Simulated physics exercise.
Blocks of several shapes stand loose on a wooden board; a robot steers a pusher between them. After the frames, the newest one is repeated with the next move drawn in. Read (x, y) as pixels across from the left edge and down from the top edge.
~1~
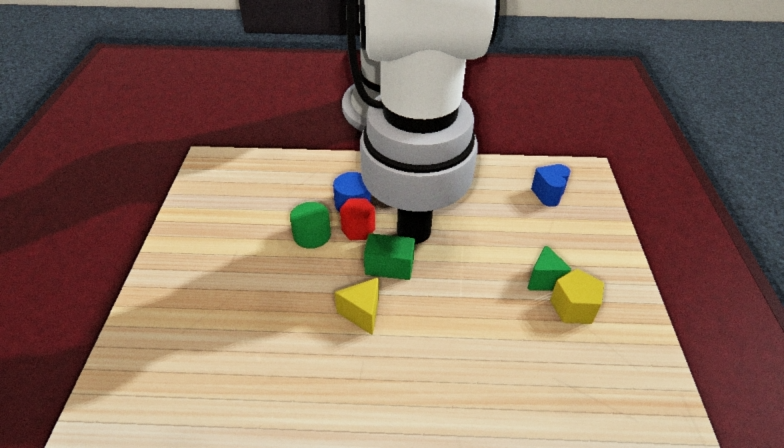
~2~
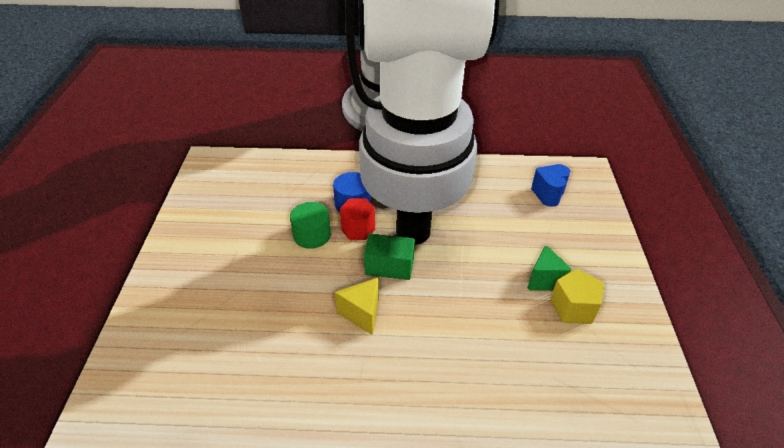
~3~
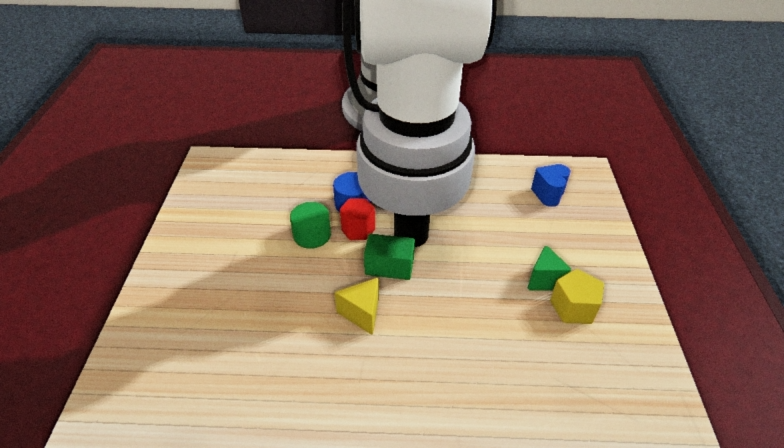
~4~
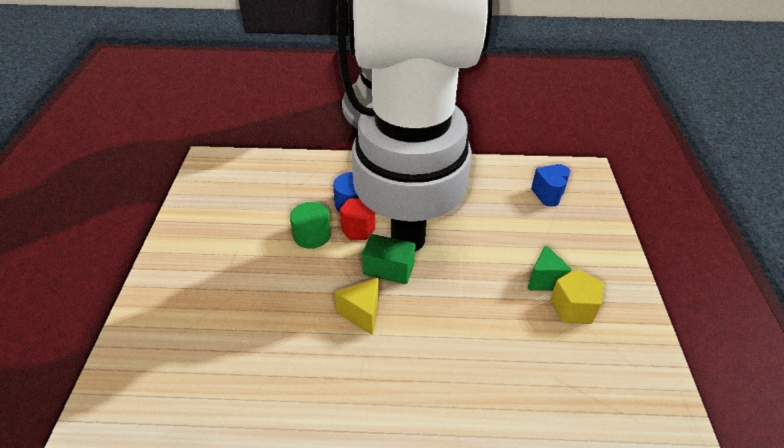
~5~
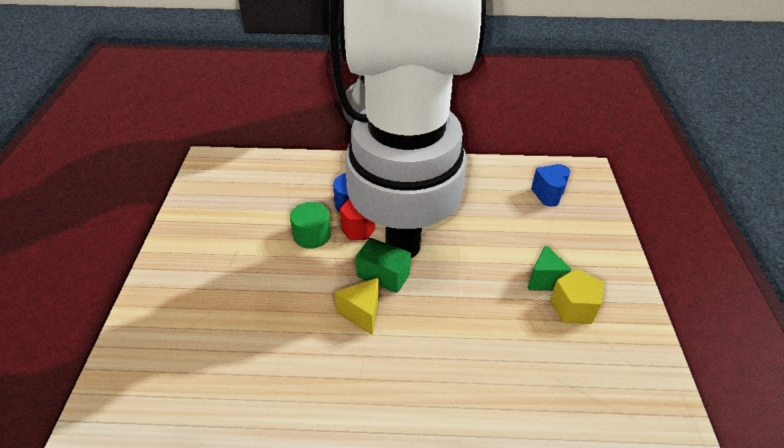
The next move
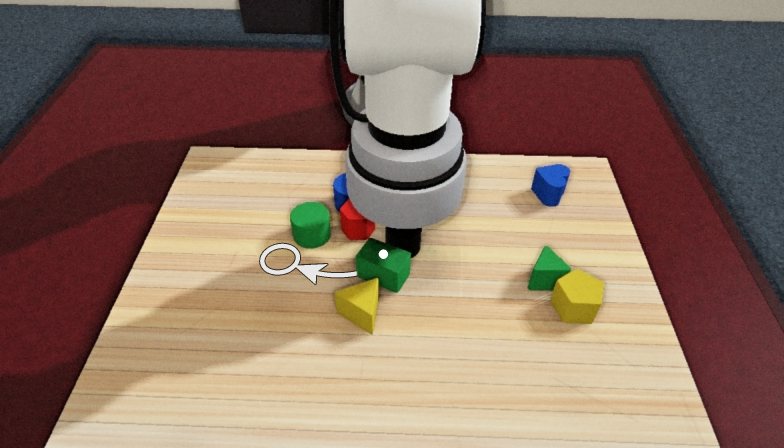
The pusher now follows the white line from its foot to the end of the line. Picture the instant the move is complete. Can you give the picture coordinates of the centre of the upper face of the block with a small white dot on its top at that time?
The middle of its upper face will lie at (358, 280).
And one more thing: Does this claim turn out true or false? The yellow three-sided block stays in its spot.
The statement is false.
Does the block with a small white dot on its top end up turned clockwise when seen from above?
In short: No.
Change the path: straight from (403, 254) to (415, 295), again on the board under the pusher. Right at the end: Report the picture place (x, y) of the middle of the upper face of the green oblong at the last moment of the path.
It will end up at (377, 268).
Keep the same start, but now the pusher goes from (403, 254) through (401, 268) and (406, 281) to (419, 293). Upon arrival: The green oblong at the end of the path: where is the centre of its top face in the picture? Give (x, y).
In the picture, it is at (375, 272).
Drawn move, from (403, 254) via (364, 272) and (319, 273), ending at (280, 259); the dot is on the green oblong.
The first path, step by step. One third of the way, pusher at (364, 264); yellow three-sided block at (358, 303), turned 20° clockwise; green oblong at (360, 278), turned 30° anticlockwise.
Two thirds of the way, pusher at (318, 266); yellow three-sided block at (357, 305), turned 15° clockwise; green oblong at (358, 280), turned 35° anticlockwise.
At the end, pusher at (279, 252); green circle still; yellow three-sided block at (357, 305), turned 15° clockwise; green oblong at (358, 280), turned 35° anticlockwise.
